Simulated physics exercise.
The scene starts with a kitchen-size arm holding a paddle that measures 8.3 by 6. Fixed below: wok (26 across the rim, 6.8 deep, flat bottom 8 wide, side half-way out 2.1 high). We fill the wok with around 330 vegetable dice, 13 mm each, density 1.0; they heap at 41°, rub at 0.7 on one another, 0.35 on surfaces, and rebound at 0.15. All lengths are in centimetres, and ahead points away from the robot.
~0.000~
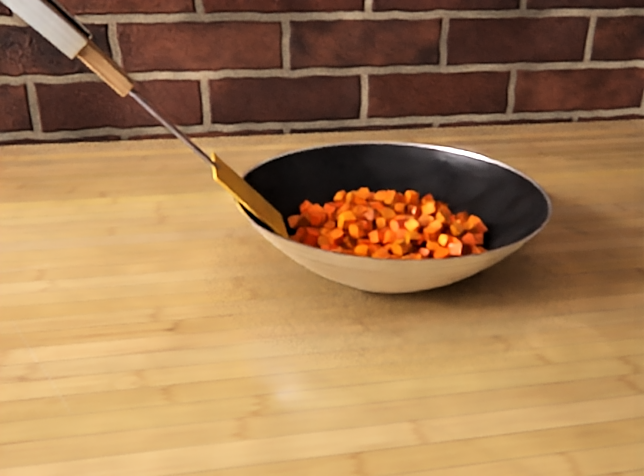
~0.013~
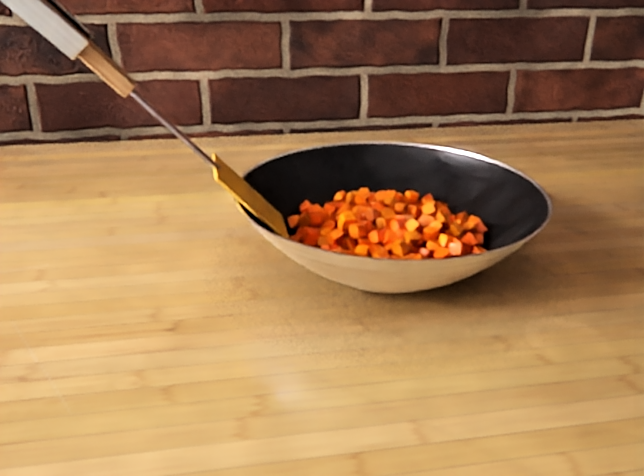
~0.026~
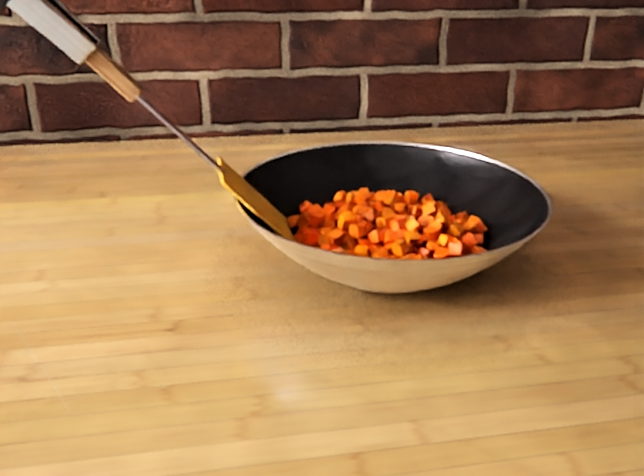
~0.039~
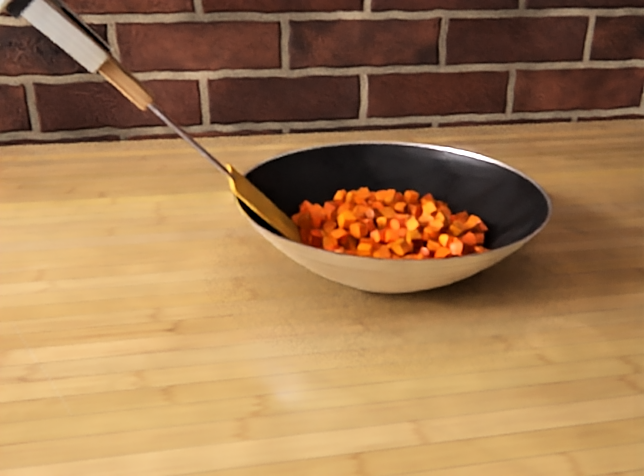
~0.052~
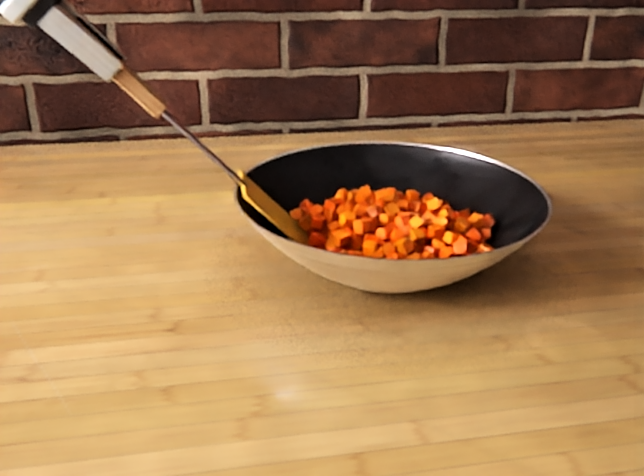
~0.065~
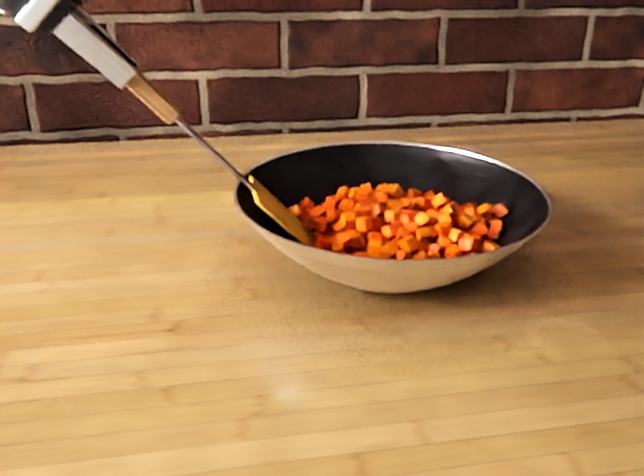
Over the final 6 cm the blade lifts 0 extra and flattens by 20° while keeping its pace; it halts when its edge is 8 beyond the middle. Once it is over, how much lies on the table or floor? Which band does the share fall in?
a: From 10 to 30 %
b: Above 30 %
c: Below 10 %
Answer: A.
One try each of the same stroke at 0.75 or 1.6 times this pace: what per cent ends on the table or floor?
Some 15 and 35 per cent.
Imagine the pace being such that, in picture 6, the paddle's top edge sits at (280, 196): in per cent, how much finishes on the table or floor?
That share would be some 40 percent.
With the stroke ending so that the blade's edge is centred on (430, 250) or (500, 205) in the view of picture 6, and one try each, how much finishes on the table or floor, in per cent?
About 5 and 35 per cent.
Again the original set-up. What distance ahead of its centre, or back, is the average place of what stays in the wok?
Forward offset: Roughly 4.5 cm.
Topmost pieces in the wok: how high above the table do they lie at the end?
Some 8.5 cm above the table.
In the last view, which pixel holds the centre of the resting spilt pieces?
It ends up around (587, 236).
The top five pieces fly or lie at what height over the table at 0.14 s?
They are around 7 cm up.
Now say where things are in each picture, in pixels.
The first picture shows paddle top edge at (213, 165), sloping 47°; upper third of the load around (386, 226), from x 295 to 480, top at y 195; 332 in the wok.
The second picture shows paddle top edge at (214, 166), sloping 47°; upper third of the load around (386, 226), from x 295 to 480, top at y 195.
The third picture shows paddle top edge at (220, 170), sloping 47°; upper third of the load around (386, 226), from x 295 to 480, top at y 195.
The fourth picture shows paddle top edge at (231, 176), sloping 47°; upper third of the load around (387, 226), from x 300 to 480, top at y 195.
The fifth picture shows paddle top edge at (242, 183), sloping 47°; upper third of the load around (392, 223), from x 295 to 490, top at y 195.
The sixth picture shows paddle top edge at (253, 189), sloping 47°; upper third of the load around (405, 221), from x 295 to 500, top at y 190; 332 in the wok.
By 0.14 s, sloping 47°, highest piece 8 above the table; 332 in the wok.
By 0.21 s, sloping 40°, highest piece 10 above the table; 324 in the wok, 8 on the blade or in flight.
By 0.44 s, sloping 27°, highest piece 8 above the table; 260 in the wok, 66 on the table or floor, 6 on the blade or in flight.
By 1.49 s, sloping 27°, highest piece 8 above the table; 260 in the wok, 72 on the table or floor.
Final count, 260 in the wok, 72 on the table or floor. That is 22 % on the table or floor.
